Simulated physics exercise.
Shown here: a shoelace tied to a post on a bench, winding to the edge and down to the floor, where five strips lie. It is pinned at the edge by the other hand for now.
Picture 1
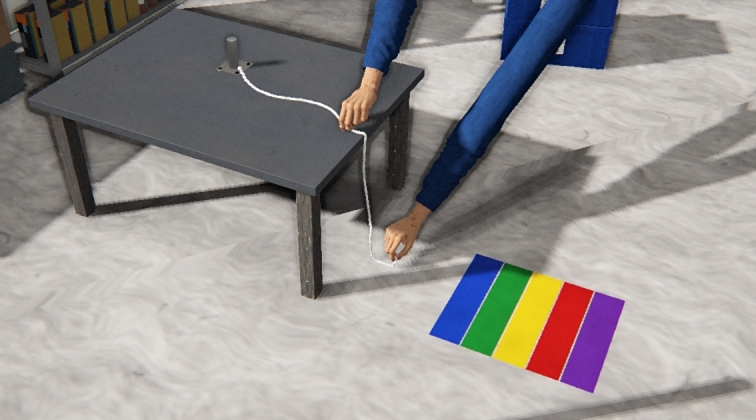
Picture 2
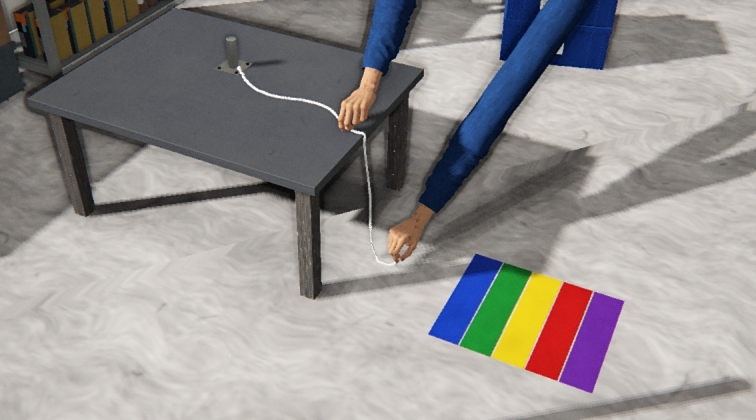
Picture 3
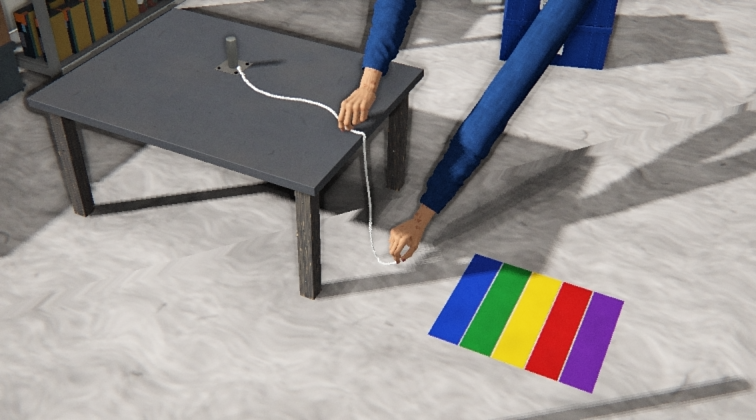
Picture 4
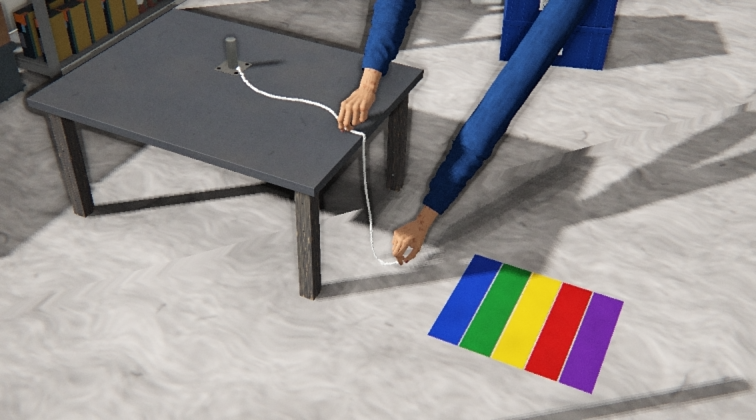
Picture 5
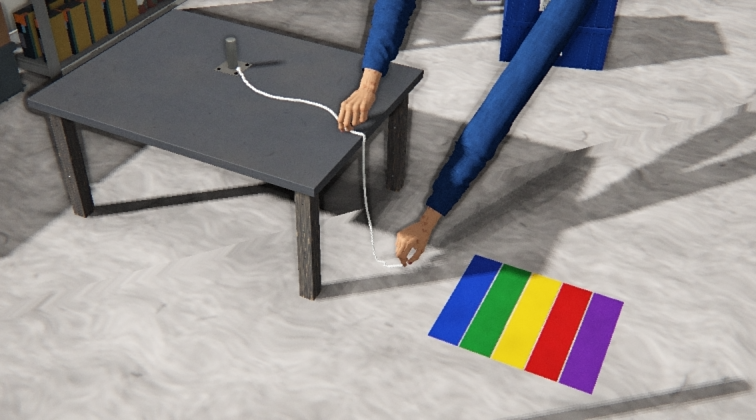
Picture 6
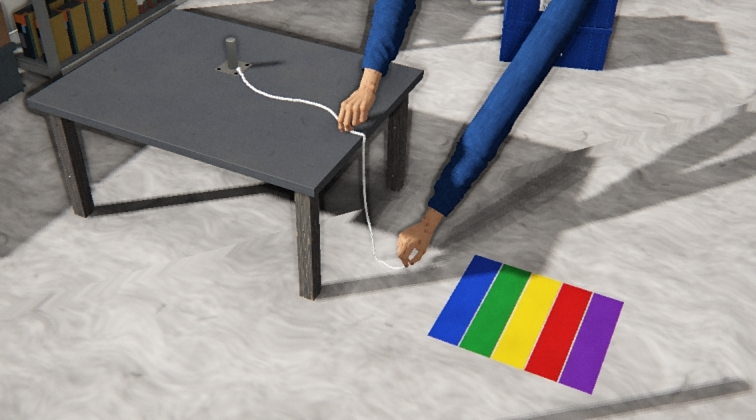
The video shows a white cord running from a post across a dark table and over its edge, pinned there by one hand, while the other hand near the floor shifts its end slightly right, toward five colored strips.
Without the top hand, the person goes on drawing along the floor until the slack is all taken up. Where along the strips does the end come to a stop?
Above the green strip.
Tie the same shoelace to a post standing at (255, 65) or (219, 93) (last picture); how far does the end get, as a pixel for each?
In that order, about (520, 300) and (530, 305).
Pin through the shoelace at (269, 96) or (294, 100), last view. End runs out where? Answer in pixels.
Estimated pixels: (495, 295), then (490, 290).
Soon after, end near (447, 277); short of the strips.
After that, end near (481, 288); over blue.
At the stop, end near (503, 295); over green. Over green.
